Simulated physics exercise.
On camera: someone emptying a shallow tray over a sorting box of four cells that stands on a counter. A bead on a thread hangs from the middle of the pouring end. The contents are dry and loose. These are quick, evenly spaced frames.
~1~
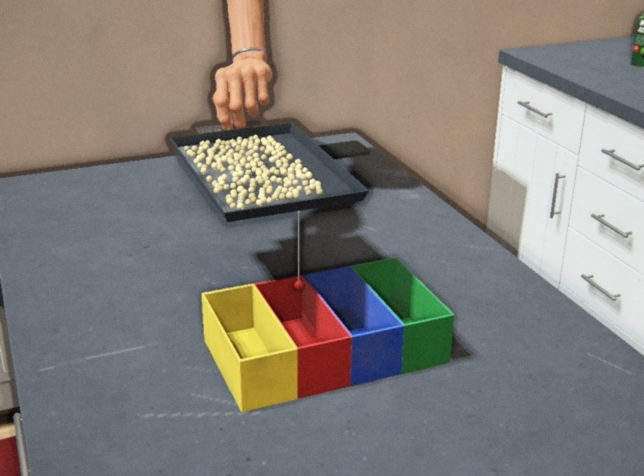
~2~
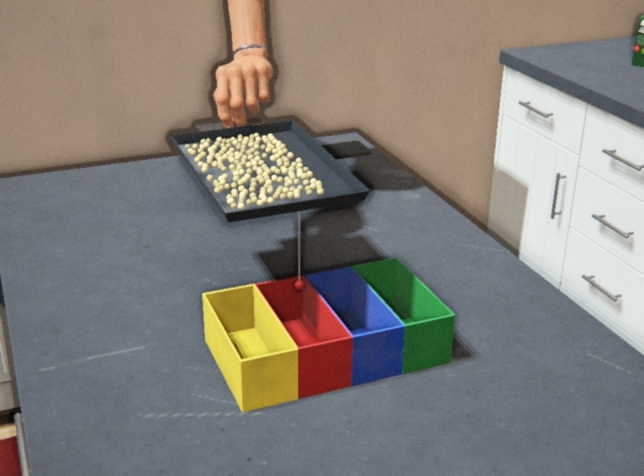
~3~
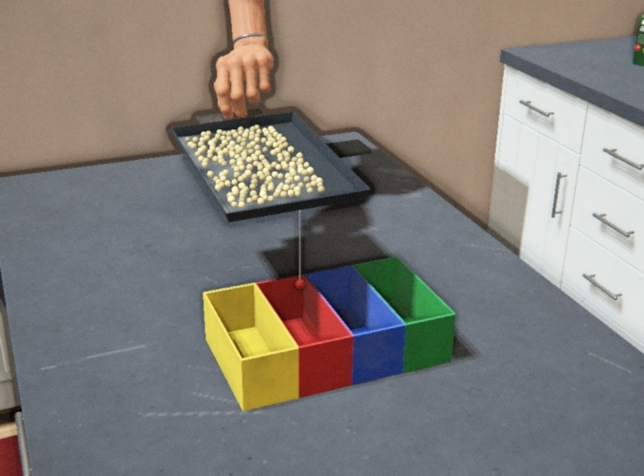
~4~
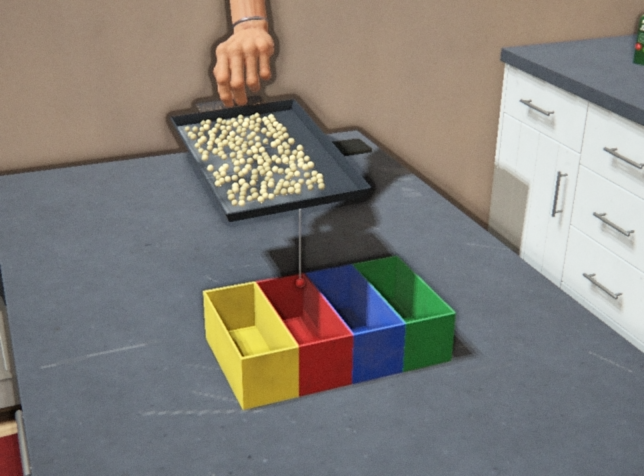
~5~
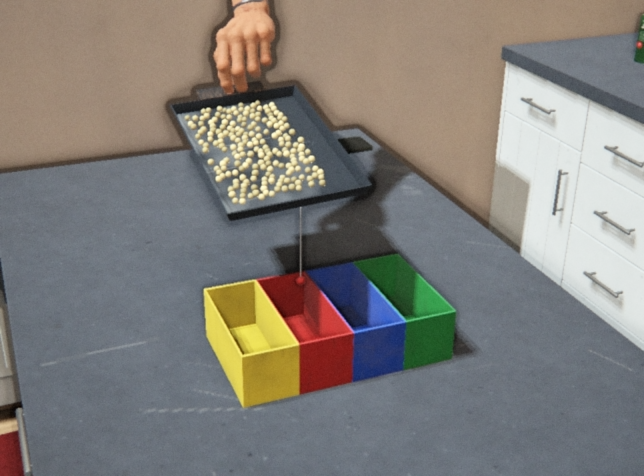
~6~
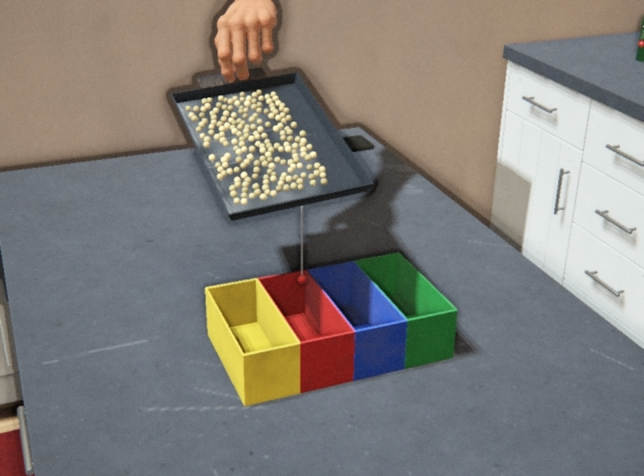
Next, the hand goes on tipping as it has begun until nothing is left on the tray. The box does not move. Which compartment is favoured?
The yellow cell gets the most.
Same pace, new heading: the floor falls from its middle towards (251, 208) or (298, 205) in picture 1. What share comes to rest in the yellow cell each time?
Near 80 % and 20 %.
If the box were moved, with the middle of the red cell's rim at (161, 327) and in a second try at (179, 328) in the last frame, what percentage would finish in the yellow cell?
Roughly 0 per cent, and 0 per cent.
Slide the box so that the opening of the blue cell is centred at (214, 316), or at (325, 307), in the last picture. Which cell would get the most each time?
One: The green cell. Two: The cell in red.
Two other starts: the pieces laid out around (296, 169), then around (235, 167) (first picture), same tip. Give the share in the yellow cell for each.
Roughly 60 per cent, and 70 per cent.
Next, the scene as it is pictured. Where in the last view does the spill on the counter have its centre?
At about (203, 388).
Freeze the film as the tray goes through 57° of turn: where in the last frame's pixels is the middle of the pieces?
Close to (259, 205).
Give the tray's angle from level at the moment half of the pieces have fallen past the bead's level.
Around 90° of tilt.
Just after the last frame, tray tipped steeply; the larger part on the tray; about a tenth in the yellow cell; just a few in the red cell; about a tenth falling or outside the box.
A moment on, tray tipped right over; about a tenth on the tray; roughly half in the yellow cell; roughly a quarter in the red cell; roughly a quarter falling or outside the box.
Further on, tray tipped past a quarter turn; roughly two thirds in the yellow cell; roughly a quarter in the red cell; about a tenth falling or outside the box.
When it is over, tray tipped past a quarter turn; roughly two thirds in the yellow cell; roughly a quarter in the red cell; not one in the blue cell; not one in the green cell; about a tenth outside the box.
